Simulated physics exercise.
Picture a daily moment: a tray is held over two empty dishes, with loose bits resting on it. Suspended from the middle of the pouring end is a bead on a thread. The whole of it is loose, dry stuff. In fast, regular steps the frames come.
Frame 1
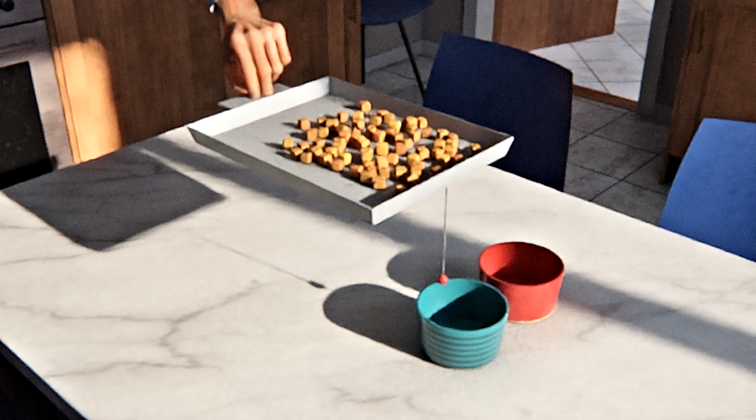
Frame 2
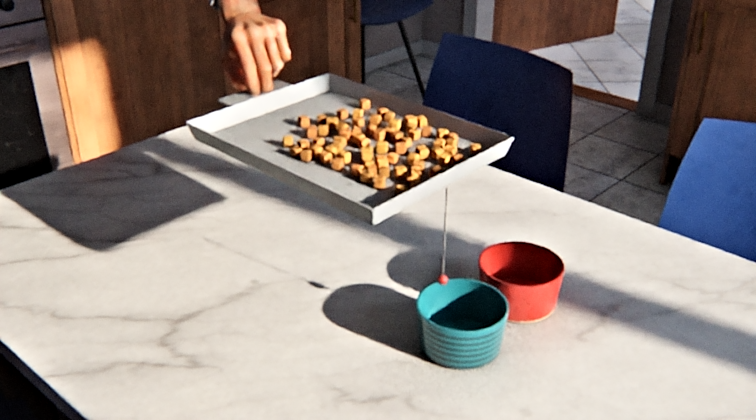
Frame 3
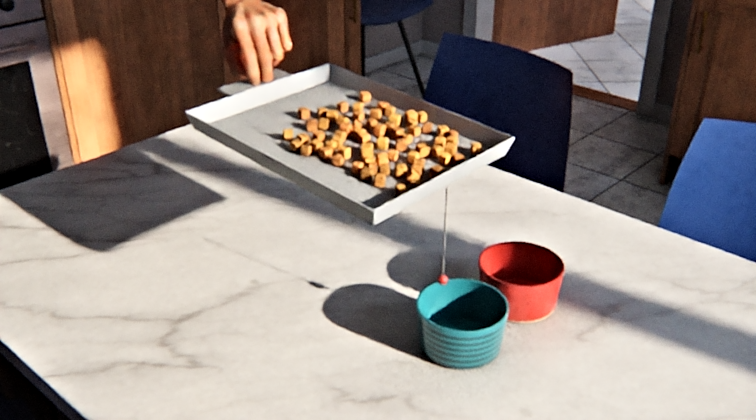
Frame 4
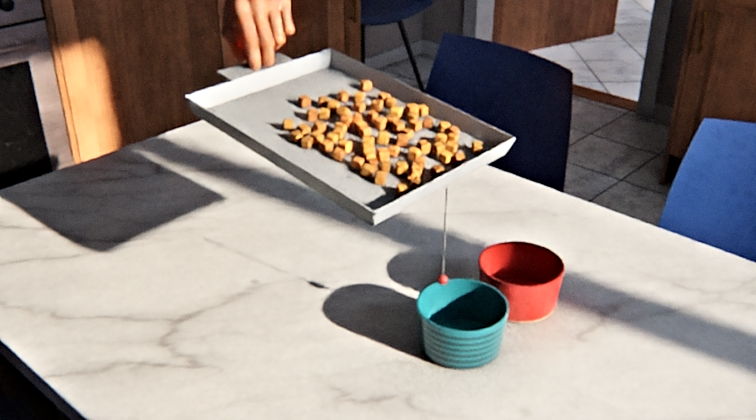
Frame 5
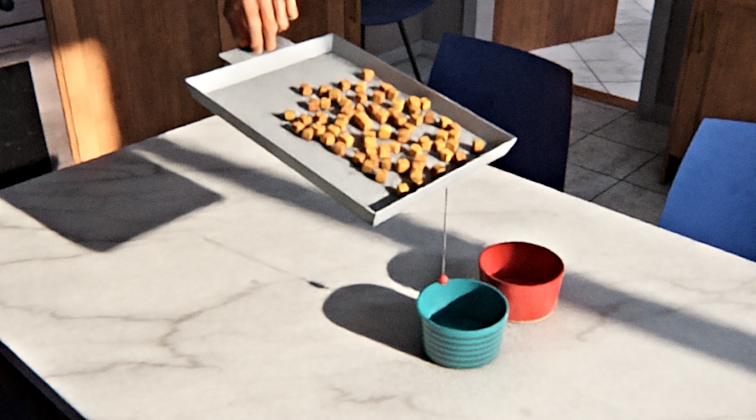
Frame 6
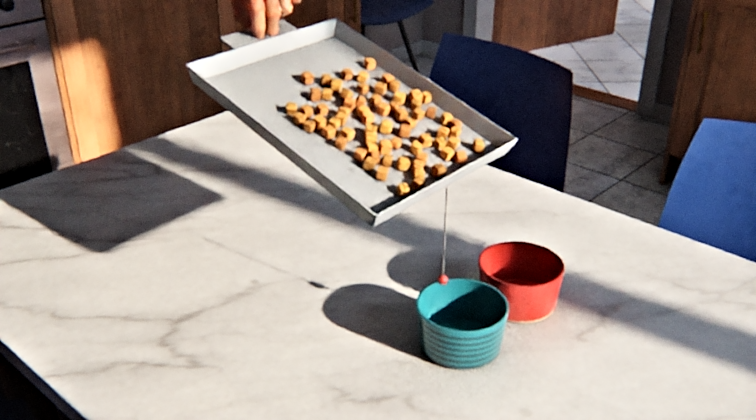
To begin with, a hand holds a pale tray of small brown cubes nearly level above a marble table, with a red bead hanging on a thread near a teal dish and a red dish. The hand then steadily raises the far end, tilting the tray clearly, while the cubes stay on it.
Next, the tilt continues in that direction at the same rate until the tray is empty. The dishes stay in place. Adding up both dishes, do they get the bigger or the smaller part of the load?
They get the smaller part.
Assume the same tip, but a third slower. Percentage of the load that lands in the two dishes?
That comes to about 30 in every hundred.
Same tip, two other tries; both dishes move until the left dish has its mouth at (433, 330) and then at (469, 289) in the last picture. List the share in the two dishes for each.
Around 50 % followed by around 10 %.
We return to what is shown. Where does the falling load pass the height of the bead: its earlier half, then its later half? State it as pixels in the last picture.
First roughly (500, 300), then roughly (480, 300).
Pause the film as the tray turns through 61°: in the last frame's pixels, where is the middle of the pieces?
(444, 162).
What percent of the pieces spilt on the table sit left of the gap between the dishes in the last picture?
20 per cent, about.
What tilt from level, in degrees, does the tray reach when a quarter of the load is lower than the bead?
Around 115 degrees of turn.
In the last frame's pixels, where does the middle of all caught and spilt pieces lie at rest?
At about (512, 371), give or take.
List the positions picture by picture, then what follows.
Corners of the pouring end at (373, 205) and (506, 137), level; middle of the load at (382, 148), brown sugar cubes; left dish at (498, 340); right dish at (555, 295); bead on its thread at (443, 280), in the first frame.
Corners of the pouring end at (373, 205) and (506, 137), level; middle of the load at (382, 147), in the second frame.
Corners of the pouring end at (374, 206) and (507, 137), tipped barely, level across its low end; middle of the load at (383, 143), in the third frame.
Corners of the pouring end at (375, 207) and (508, 137), tipped a little, level across its low end; middle of the load at (383, 138), in the fourth frame.
Corners of the pouring end at (376, 209) and (509, 138), tipped a little, level across its low end; middle of the load at (385, 132), in the fifth frame.
Corners of the pouring end at (377, 210) and (510, 138), tipped clearly, level across its low end; middle of the load at (386, 127); left dish at (498, 340); right dish at (555, 295), in the sixth frame.
Soon after the last picture, tray tipped steeply; nearly all on the tray; a stray few in the air.
A little later, tray tipped right over; most on the tray; a stray few in the left dish; a small part outside both.
Later still, tray tipped past a quarter turn; about a quarter in the left dish; a small part in the right dish; most outside both.
At rest, tray tipped past a quarter turn; about a quarter in the left dish; a small part in the right dish; most outside both.
